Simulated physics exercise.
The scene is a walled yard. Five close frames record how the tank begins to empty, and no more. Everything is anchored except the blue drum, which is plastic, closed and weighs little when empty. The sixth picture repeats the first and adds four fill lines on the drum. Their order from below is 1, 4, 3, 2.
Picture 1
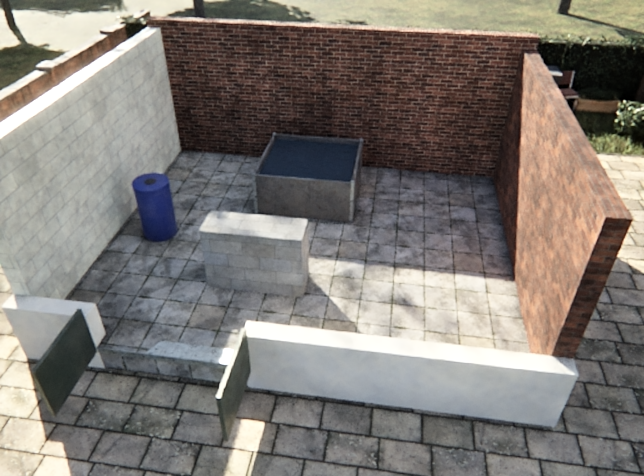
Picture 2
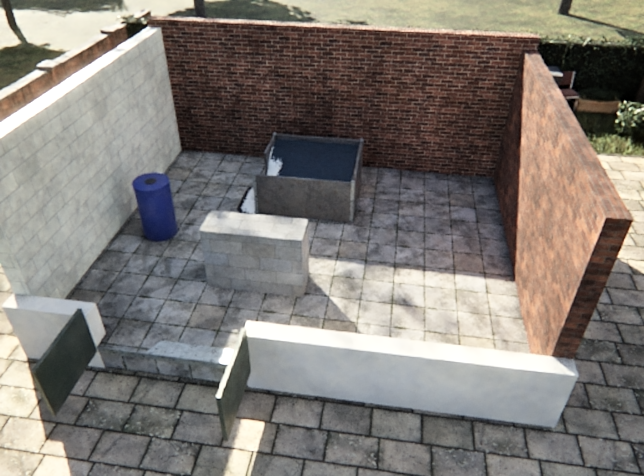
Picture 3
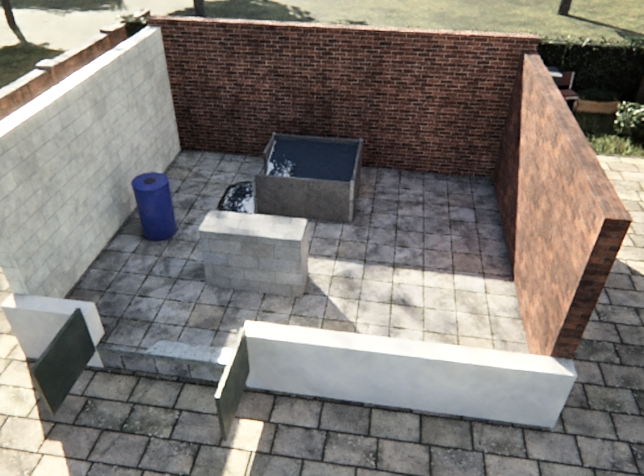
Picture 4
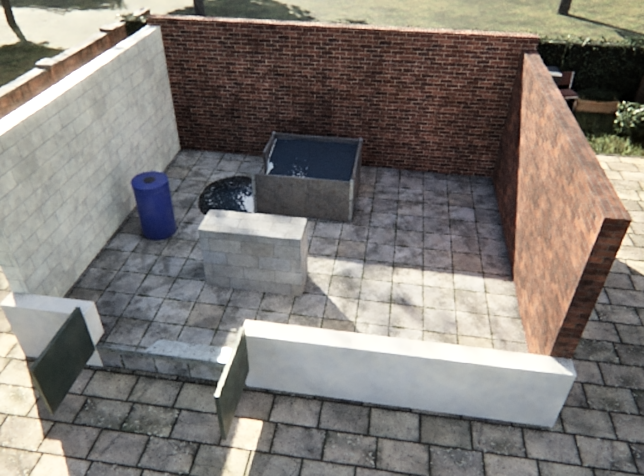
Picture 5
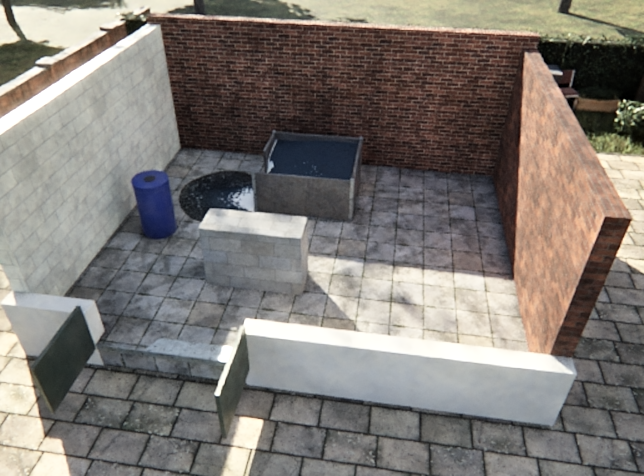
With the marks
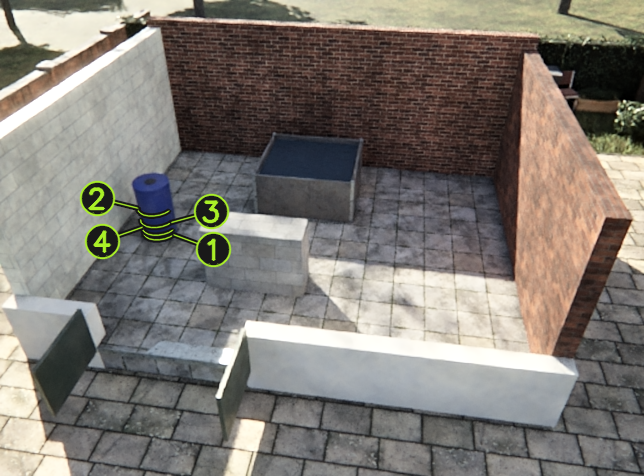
To begin with, a full tank stands in a walled yard behind a low block wall, with a blue drum to the left and an open gate in front. Water then spills from the tank's left side, and a dark puddle spreads over the paving towards the drum.
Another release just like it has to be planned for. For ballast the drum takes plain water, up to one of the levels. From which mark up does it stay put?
I would pick line 3.
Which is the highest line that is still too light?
It is 4.
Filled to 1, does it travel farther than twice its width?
Yes, clearly.
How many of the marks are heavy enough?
Two.
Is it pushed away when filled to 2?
No, not at all.
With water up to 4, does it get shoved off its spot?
Yes.
In lime, 1 at (154, 239); 2 at (148, 215); 3 at (151, 227); 4 at (153, 235); from the bottom up 1, 4, 3, 2.
For line 1, it is washed out through the gate.
For line 2, it does not move.
For line 3, it does not move.
For line 4, it is pushed about 3 times its own width away.
